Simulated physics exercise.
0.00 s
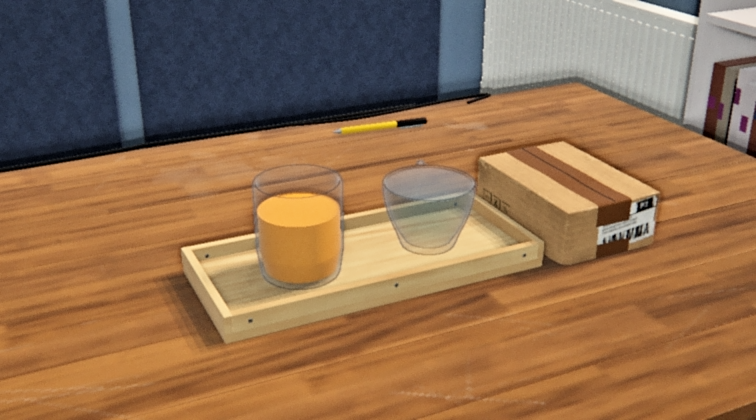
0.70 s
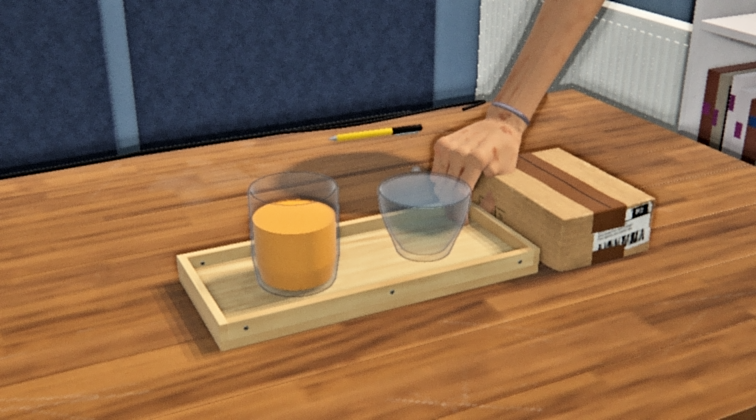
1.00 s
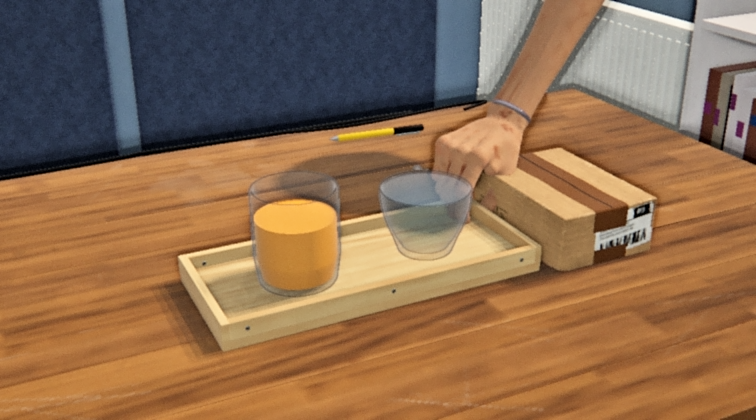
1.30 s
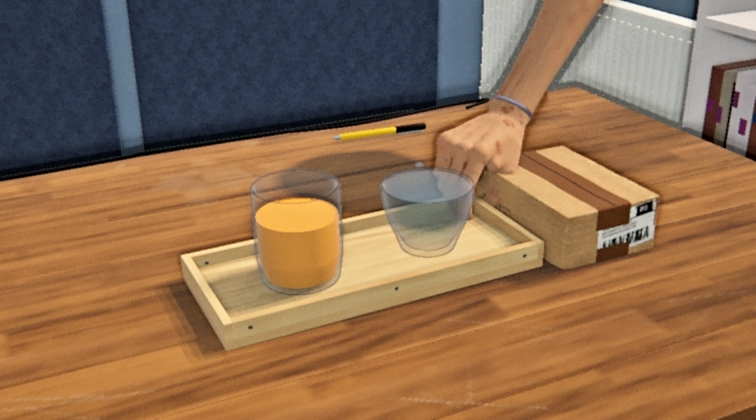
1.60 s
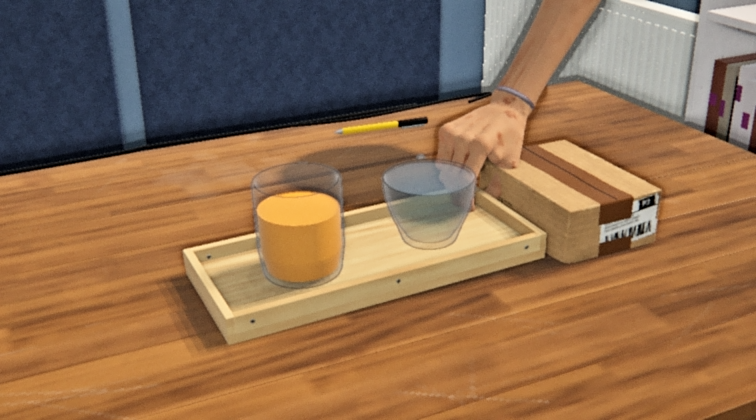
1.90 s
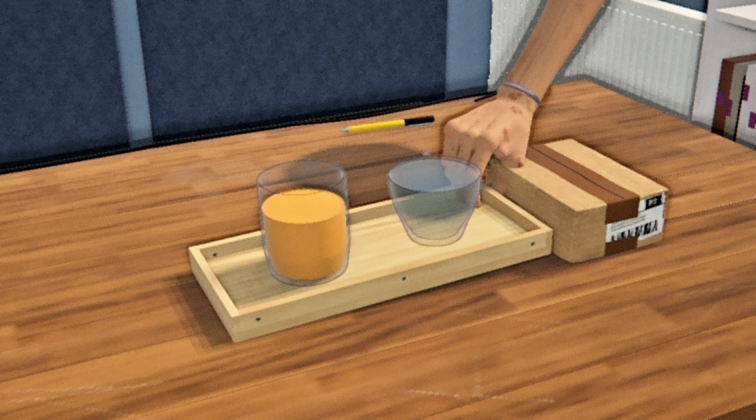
On a wooden table, a hand reaching in beside a parcel takes a tray holding two glasses and barely raises its end.
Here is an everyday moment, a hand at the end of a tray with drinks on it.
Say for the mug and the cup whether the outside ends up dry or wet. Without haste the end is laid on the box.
Result: Mug: Nothing goes over; cup: Some goes over.
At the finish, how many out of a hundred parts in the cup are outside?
Note: Some 14 parts in a hundred.
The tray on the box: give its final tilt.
Roughly 12 degrees.
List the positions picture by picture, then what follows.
The tray lies flat; mug (299, 224) about two thirds full; cup (429, 210) nearly full; box (613, 230), in the first frame.
A hand takes the end of the tray; mug about two thirds full, surface at (294, 217); cup nearly full, surface at (425, 192), in the second frame.
Slope near 0°; mug (296, 230) about two thirds full; cup (425, 215) nearly full, in the third frame.
The tray slopes by about 1°; mug about two thirds full, surface at (297, 216); cup nearly full, surface at (427, 187); box (612, 234), in the fourth frame.
The end is rising; mug (300, 223) about two thirds full; cup (429, 205) nearly full, in the fifth frame.
The end has come up a little; mug about two thirds full, surface at (304, 207); cup nearly full, surface at (435, 175); box (621, 227), in the sixth frame.
By 2.6 s, the tray slopes by about 7°; mug, its rim is dry; cup, it has slopped over.
By 3.4 s, the tray slopes by about 14°; mug, its rim is dry; cup, it has slopped over.
By 4.6 s, the tray slopes by about 12°, resting on the box; mug, its rim is dry; cup, it has slopped over.
